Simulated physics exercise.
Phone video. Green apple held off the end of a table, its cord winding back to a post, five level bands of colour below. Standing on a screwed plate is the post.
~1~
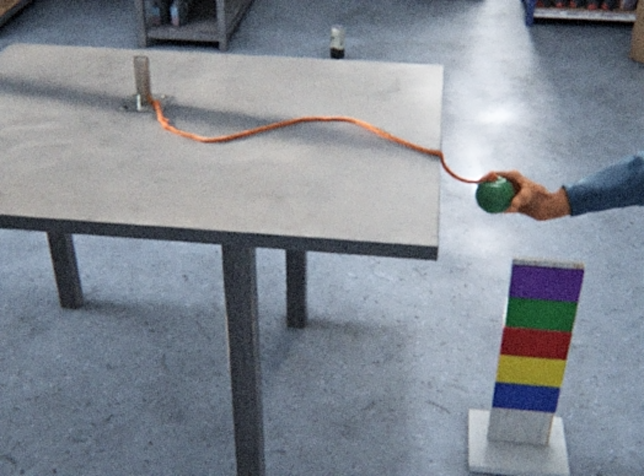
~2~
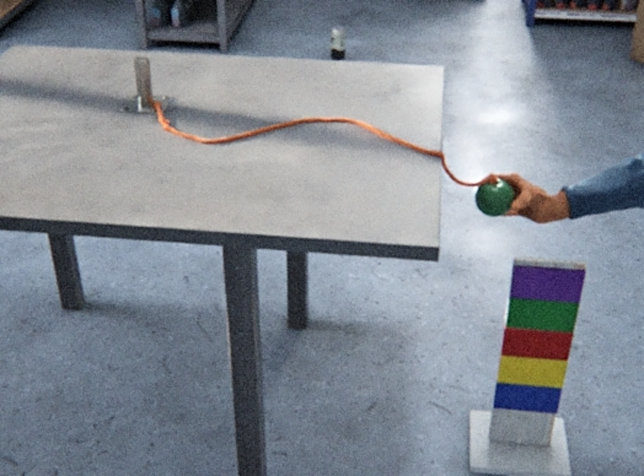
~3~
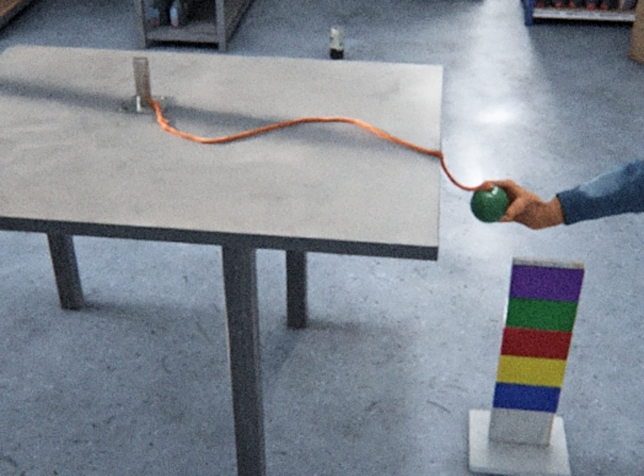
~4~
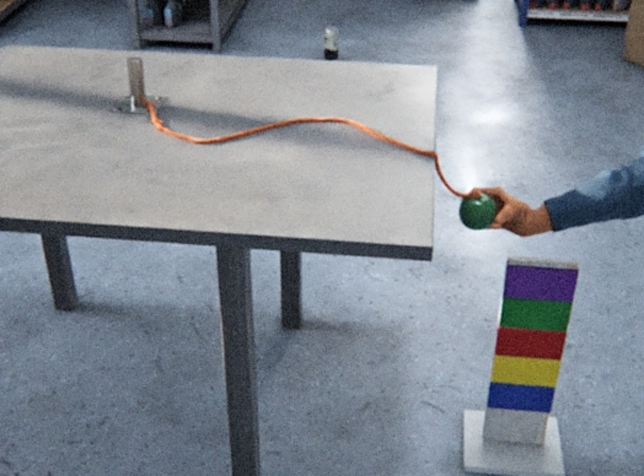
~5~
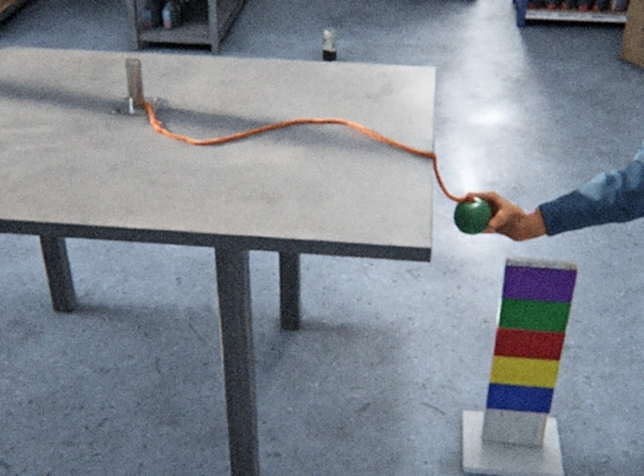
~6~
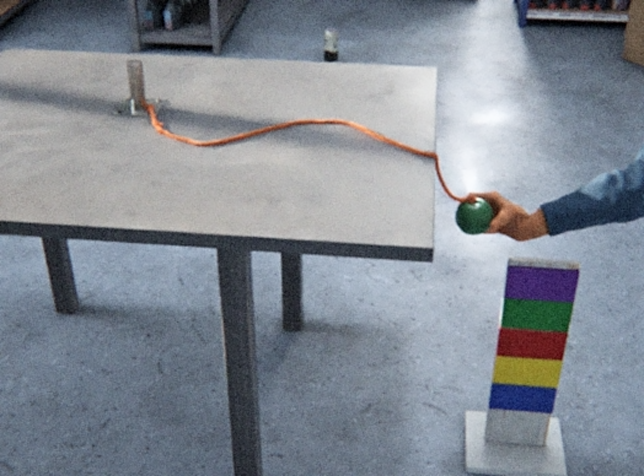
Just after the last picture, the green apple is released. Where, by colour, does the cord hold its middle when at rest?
By colour, at green.
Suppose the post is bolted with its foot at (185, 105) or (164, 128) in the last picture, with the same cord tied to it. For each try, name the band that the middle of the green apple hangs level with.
Answer, in order: Red, red.
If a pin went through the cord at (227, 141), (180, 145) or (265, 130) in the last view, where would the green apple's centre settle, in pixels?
Estimated spots in sequence: (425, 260), (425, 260), (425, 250).
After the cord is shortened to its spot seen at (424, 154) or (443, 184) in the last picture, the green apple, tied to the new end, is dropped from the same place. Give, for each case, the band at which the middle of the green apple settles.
Cut one gives no band; cut two gives purple.
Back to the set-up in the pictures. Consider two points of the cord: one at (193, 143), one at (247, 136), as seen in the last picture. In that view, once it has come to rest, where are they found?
Final spots: (248, 123), then (300, 131).
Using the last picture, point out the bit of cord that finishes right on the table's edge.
Spot: Approx. (367, 131).
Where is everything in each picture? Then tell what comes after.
The first frame shows green apple (495, 195); purple (546, 285); green (541, 315); red (536, 344); yellow (531, 372); blue (526, 399).
The second frame shows green apple (494, 198); cord through (162, 121) (211, 142) (285, 124) (359, 124) (422, 150).
The third frame shows green apple (489, 204).
The fourth frame shows green apple (478, 212); cord through (155, 121) (205, 142) (279, 124) (353, 124) (415, 150).
The fifth frame shows green apple (472, 217).
The sixth frame shows green apple (474, 217); cord through (155, 124) (205, 144) (279, 126) (353, 125) (415, 151).
Soon after, apple near (460, 306); level with green.
Then, apple near (395, 283); level with green.
Further on, apple near (437, 302); level with green.
At rest, apple near (431, 301); level with green. Its middle rests at the green band.
